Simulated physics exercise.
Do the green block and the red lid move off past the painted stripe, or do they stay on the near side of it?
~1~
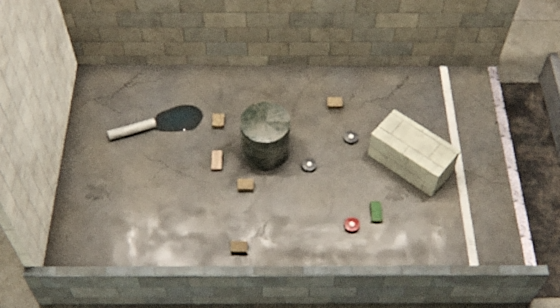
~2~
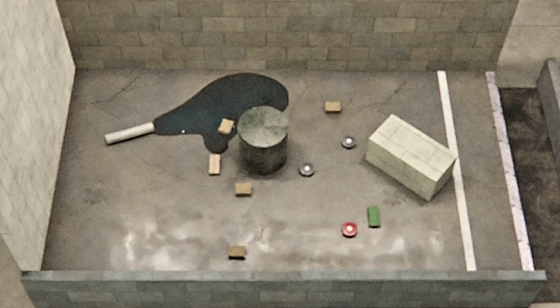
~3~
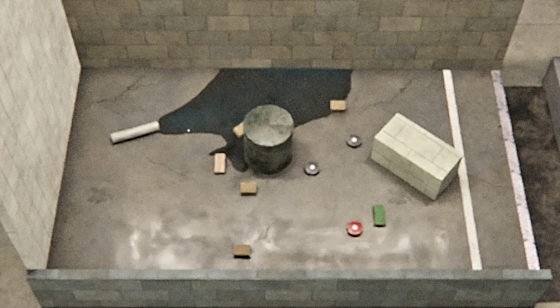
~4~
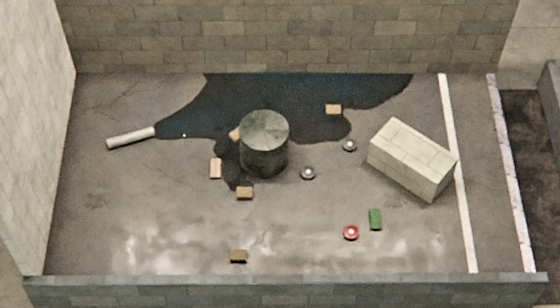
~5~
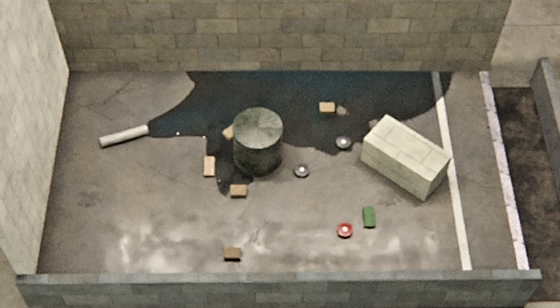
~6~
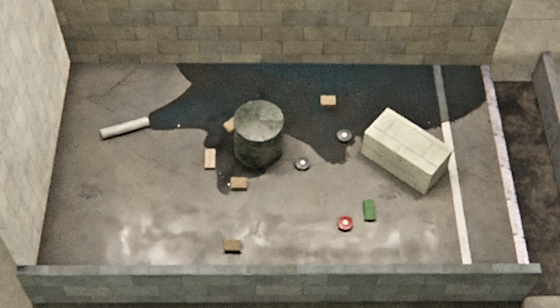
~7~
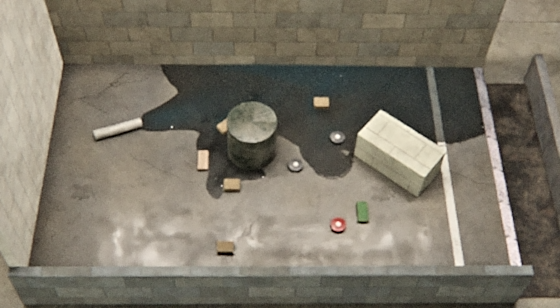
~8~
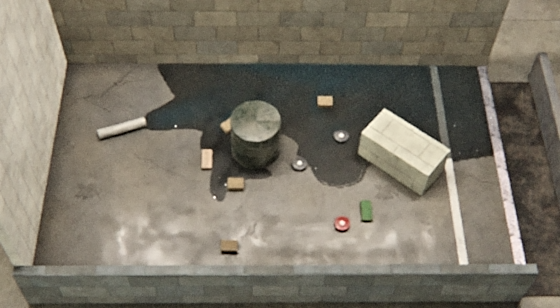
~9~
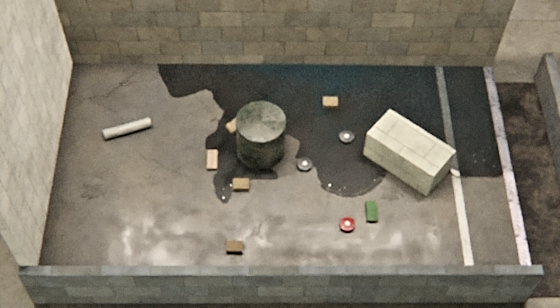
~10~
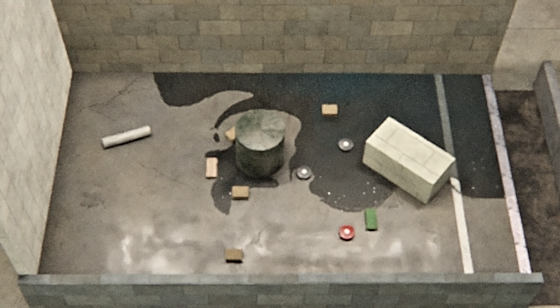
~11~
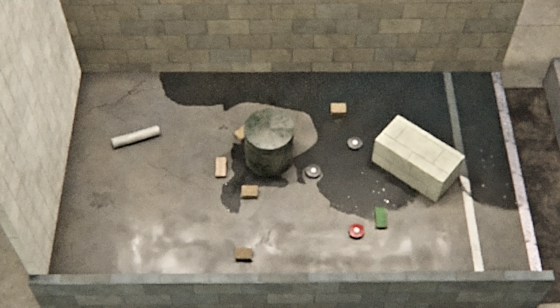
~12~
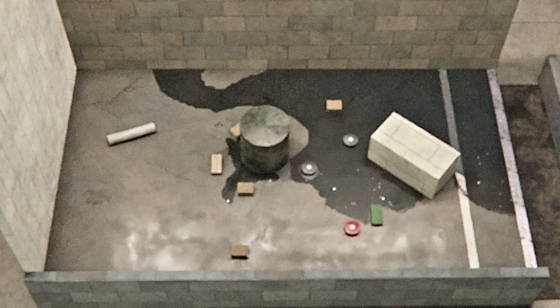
They both stay on the near side of the stripe. The green block and the red lid remain where they started while the water spreads across the floor.
